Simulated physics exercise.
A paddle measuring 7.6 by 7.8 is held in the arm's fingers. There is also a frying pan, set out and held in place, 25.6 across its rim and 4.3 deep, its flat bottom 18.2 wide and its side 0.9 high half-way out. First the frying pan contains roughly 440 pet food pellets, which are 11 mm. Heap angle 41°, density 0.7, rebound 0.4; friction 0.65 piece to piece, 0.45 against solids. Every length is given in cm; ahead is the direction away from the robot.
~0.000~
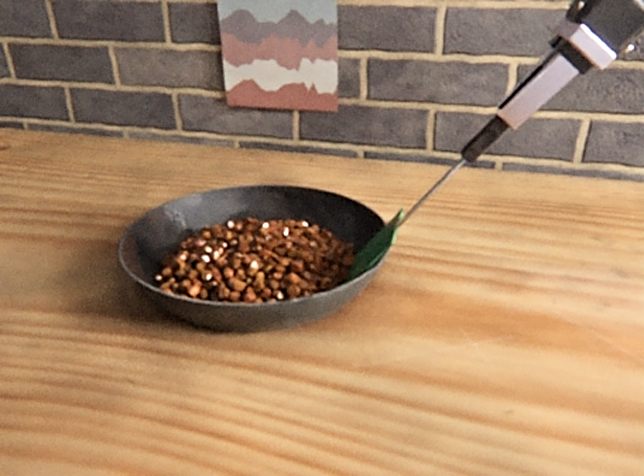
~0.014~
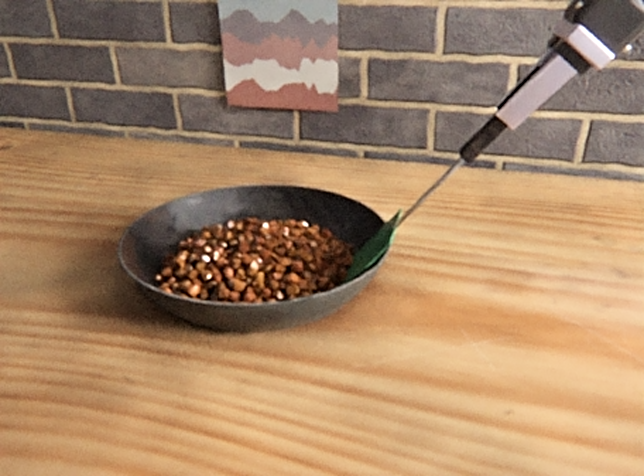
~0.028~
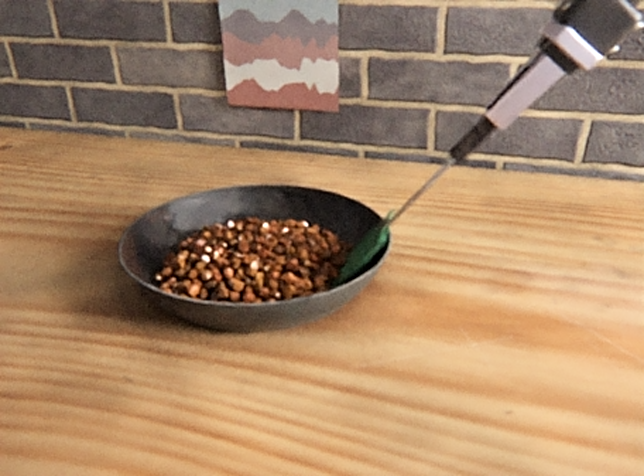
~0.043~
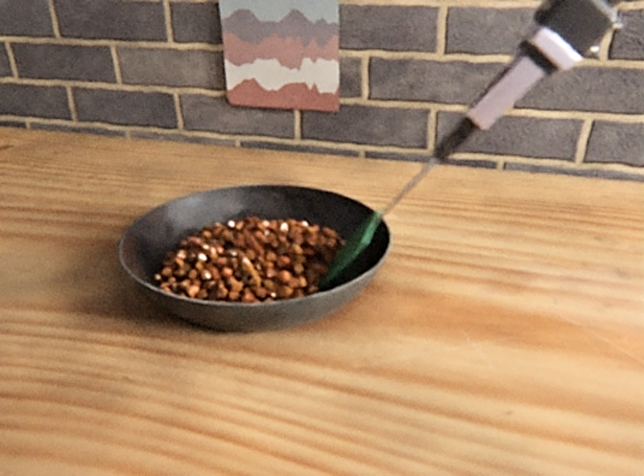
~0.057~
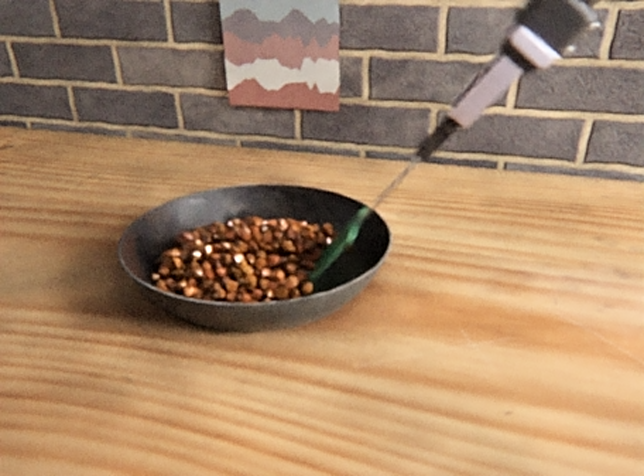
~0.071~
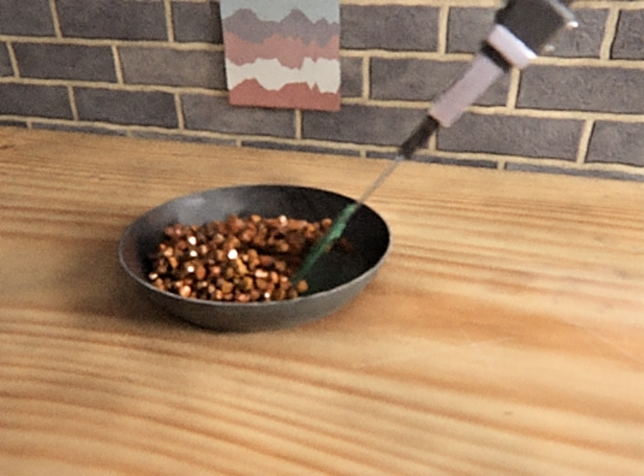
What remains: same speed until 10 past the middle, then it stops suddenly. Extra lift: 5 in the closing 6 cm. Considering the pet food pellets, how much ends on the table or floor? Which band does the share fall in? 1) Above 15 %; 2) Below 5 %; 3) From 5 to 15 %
Answer: 1.
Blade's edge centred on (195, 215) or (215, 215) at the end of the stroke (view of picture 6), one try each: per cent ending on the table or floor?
Around 10 per cent for the first try and 5 per cent for the second.
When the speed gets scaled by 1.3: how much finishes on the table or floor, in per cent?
Something close to 25 per cent ends up on the table or floor.
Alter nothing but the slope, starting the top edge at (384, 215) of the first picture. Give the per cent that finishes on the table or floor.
25 percent or so.
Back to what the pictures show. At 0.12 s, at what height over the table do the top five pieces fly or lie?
I'd put them at about 5 centimetres above the table.
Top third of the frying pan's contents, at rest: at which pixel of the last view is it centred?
Pixel estimate: About (182, 236).
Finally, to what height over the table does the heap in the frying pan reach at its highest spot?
It reaches roughly 5.0 cm.
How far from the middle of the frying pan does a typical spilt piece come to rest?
Looks like roughly 34 centimetres to me.
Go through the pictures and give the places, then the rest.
In the first picture, paddle top edge at (398, 225), sloping 53°; upper third of the load around (258, 256), from x 160 to 350, top at y 220; 439 in the frying pan.
In the second picture, paddle top edge at (397, 225), sloping 53°; upper third of the load around (258, 255), from x 160 to 350, top at y 220.
In the third picture, paddle top edge at (388, 225), sloping 53°; upper third of the load around (264, 256), from x 160 to 350, top at y 220.
In the fourth picture, paddle top edge at (373, 224), sloping 53°; upper third of the load around (264, 252), from x 160 to 350, top at y 220.
In the fifth picture, paddle top edge at (358, 223), sloping 53°; upper third of the load around (254, 247), from x 155 to 350, top at y 220.
In the sixth picture, paddle top edge at (343, 221), sloping 53°; upper third of the load around (242, 242), from x 150 to 350, top at y 220; 439 in the frying pan.
By 0.12 s, sloping 53°, highest piece 6 above the table; 439 in the frying pan.
By 0.16 s, sloping 53°, highest piece 7 above the table; 437 in the frying pan, 2 on the blade or in flight.
By 0.39 s, sloping 53°, highest piece 15 above the table; 343 in the frying pan, 44 on the table or floor, 52 on the blade or in flight.
By 1.44 s, sloping 53°, highest piece 5 above the table; 343 in the frying pan, 96 on the table or floor.
Final count, 343 in the frying pan, 96 on the table or floor. That is 22 % on the table or floor.
